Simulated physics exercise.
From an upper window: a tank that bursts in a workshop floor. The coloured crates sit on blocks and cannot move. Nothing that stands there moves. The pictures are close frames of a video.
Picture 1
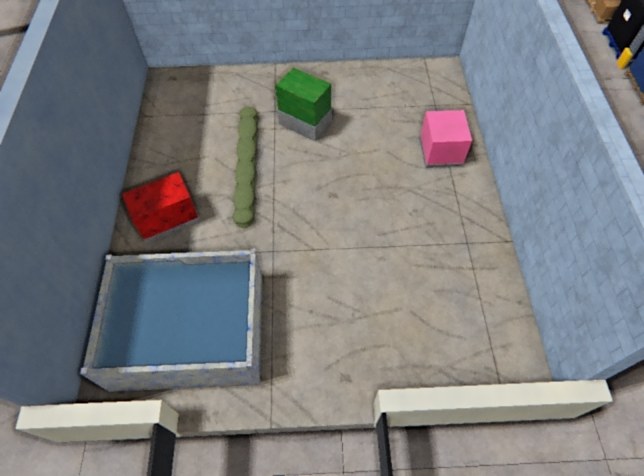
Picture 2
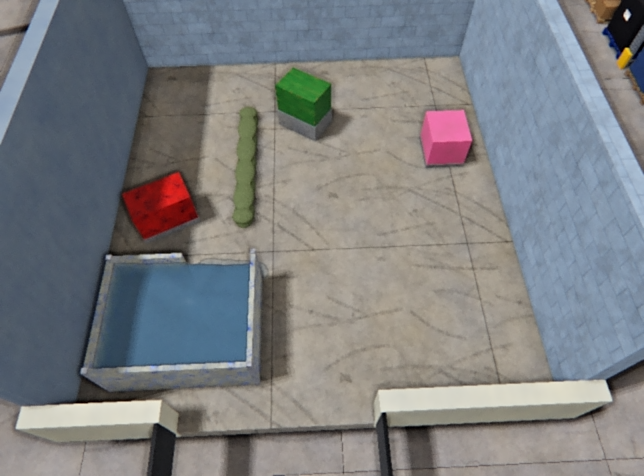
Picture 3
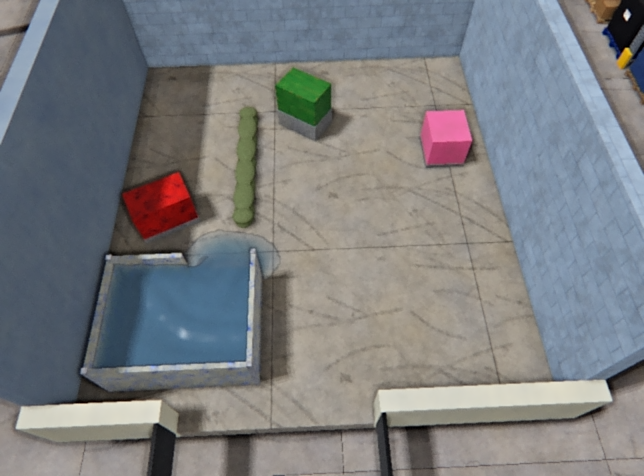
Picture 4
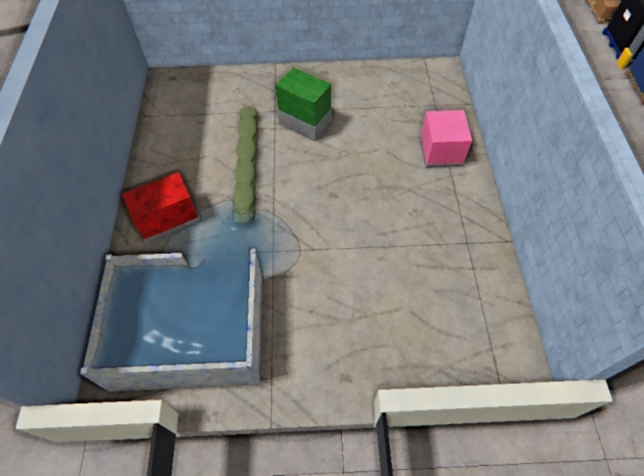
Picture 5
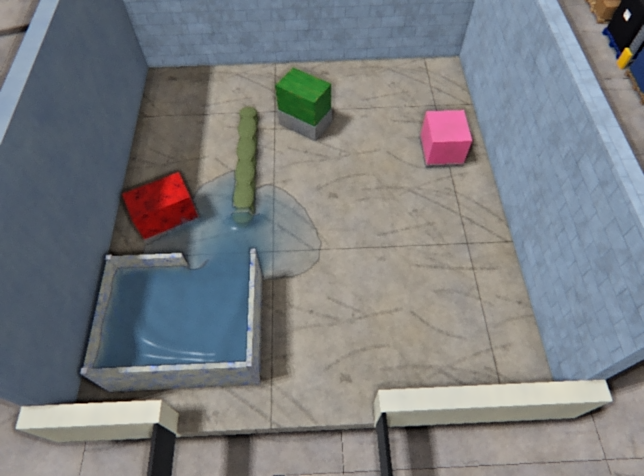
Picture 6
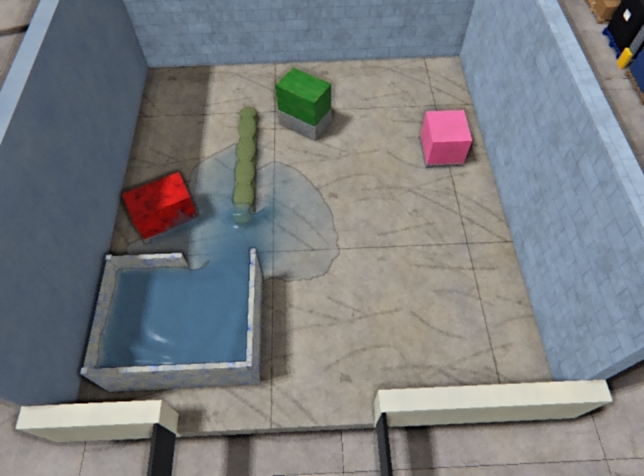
A water tank with pale rims stands at the lower left of a walled workshop floor, seen from high above through an unmoving view. A red block sits beyond it, beside a long green hedge-like strip, with a green block on a grey base farther back and a pink block to the right. A gap opens in the tank's far side, and water pours out, spreading around the strip's near end and beside the red block.
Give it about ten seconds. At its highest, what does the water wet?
The green crate escapes dry; the pink crate is wetted; the red crate is wetted.
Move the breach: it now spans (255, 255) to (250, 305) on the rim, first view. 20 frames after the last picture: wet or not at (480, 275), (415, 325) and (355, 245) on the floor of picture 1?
In that order: Under water, under water, under water.
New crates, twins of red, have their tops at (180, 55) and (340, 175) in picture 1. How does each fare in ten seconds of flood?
As listed: Ends up wet, ends up wet.
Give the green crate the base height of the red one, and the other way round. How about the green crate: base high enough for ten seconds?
My reading: The green one is wetted.
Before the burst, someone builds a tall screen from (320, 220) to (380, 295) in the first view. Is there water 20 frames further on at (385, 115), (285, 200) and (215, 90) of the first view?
In that order: Covered, awash, covered.
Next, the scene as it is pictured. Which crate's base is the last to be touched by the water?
That is the pink one.
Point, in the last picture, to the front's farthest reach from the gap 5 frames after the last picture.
Around (221, 66).
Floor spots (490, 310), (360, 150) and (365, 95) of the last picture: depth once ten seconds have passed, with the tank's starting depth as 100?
About 6, 10 and 10 per cent.
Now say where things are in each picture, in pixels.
The first picture shows still water in the water tank at (176, 310).
In the second picture, water pours out on the water tank's far side and has run to (265, 275).
In the third picture, the front is at (212, 236), out from the gap on the water tank's far side.
In the fourth picture, the front is at (230, 204), out from the gap on the water tank's far side.
In the fifth picture, the front is at (232, 175), out from the gap on the water tank's far side.
In the sixth picture, water pours out on the water tank's far side and has run to (234, 149).
A moment on, water covers 30 % of the floor; the green crate water round its plinth, the pink crate not reached, the red crate water round its plinth.
Next, water covers 50 % of the floor; the green crate water round its plinth, the pink crate water round its plinth, the red crate water round its plinth.
Then, water covers 60 % of the floor; the green crate water round its plinth, the pink crate water round its plinth, the red crate water round its plinth.
Later, water covers 75 % of the floor; the green crate water round its plinth, the pink crate water round its plinth, the red crate water round its plinth.
In the end, water covers 90 % of the floor; the green crate stayed above the water, the pink crate was topped, the red crate was topped.
